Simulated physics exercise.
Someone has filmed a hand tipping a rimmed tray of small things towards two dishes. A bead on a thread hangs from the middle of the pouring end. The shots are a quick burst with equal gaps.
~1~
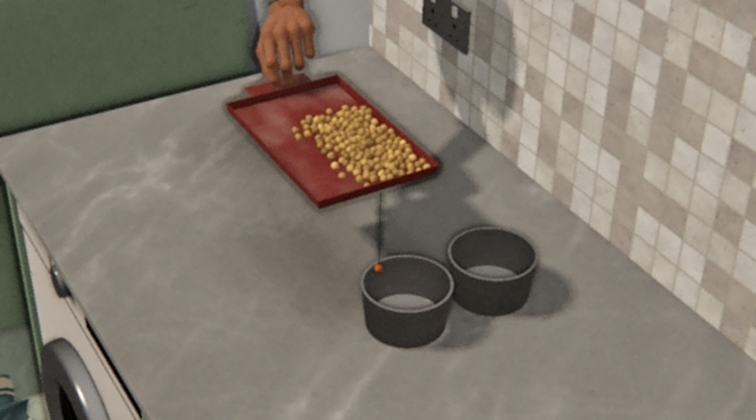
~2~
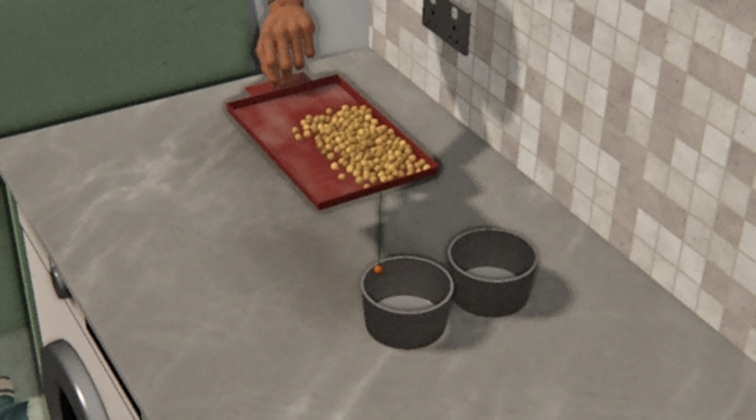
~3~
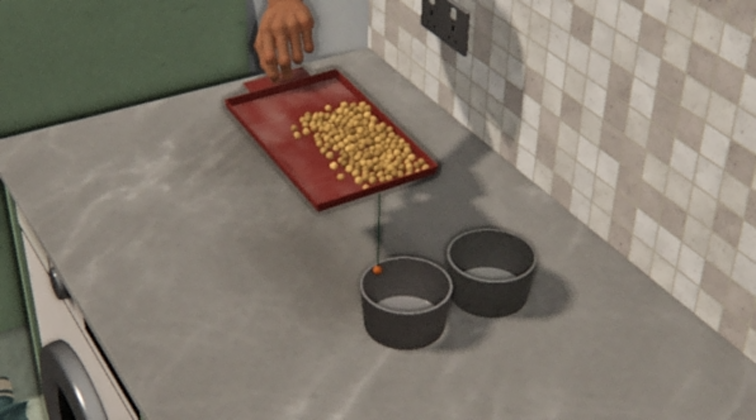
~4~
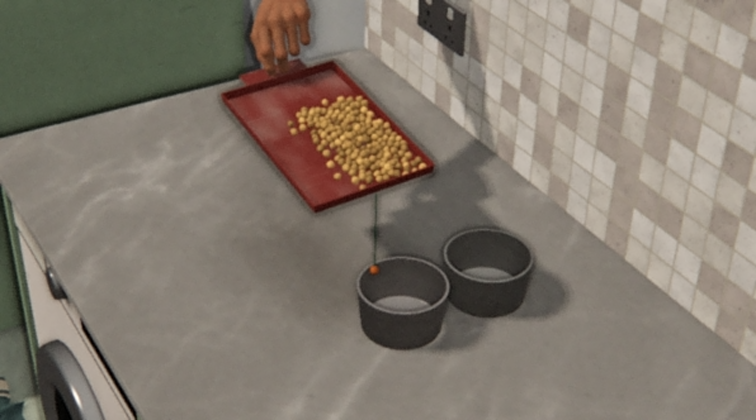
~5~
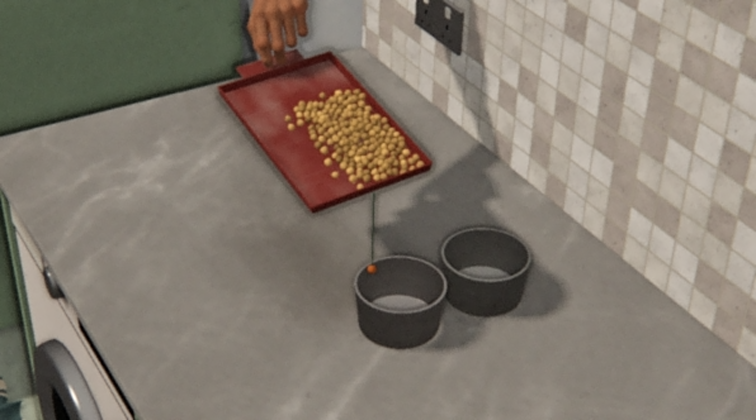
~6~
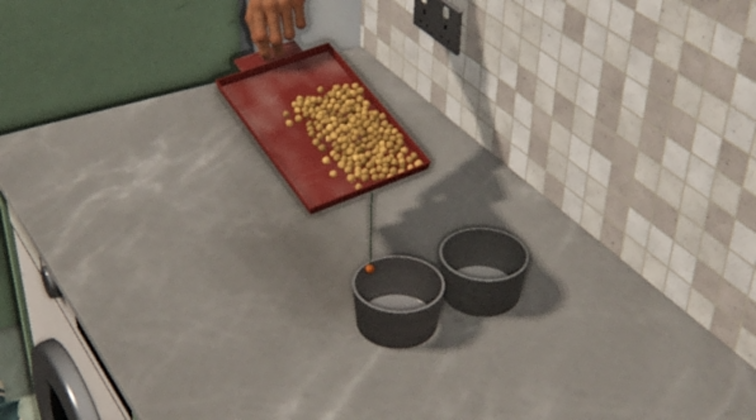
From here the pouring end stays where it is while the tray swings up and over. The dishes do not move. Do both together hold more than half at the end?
The two hold under half of the load.
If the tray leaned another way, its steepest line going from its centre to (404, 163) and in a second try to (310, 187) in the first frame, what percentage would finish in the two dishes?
The first gives 70 %, the second 10 %.
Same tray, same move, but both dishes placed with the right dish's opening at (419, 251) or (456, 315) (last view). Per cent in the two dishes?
About 40 and 10 per cent.
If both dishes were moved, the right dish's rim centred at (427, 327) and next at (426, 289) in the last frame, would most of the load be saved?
One: Less than half. Two: Above a half.
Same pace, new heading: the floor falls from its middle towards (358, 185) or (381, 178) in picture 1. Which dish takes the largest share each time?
The first try: The left dish. The second: The dish on the left.
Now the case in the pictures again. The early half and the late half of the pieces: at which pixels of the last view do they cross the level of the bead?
Early half (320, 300), late half (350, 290).
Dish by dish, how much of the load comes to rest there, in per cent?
Left dish: 20 %, right dish: 0 %.
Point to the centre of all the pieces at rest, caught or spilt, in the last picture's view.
Around (334, 350).
Just after the last frame, tray tipped steeply; almost all on the tray; about a tenth outside both; just a few in the air.
A moment on, tray tipped right over; the larger part on the tray; just a few in the left dish; about a tenth outside both; just a few in the air.
Further on, tray tipped past a quarter turn; about a tenth in the left dish; the larger part outside both.
When it is over, tray tipped past a quarter turn; about a tenth in the left dish; not one in the right dish; the larger part outside both.
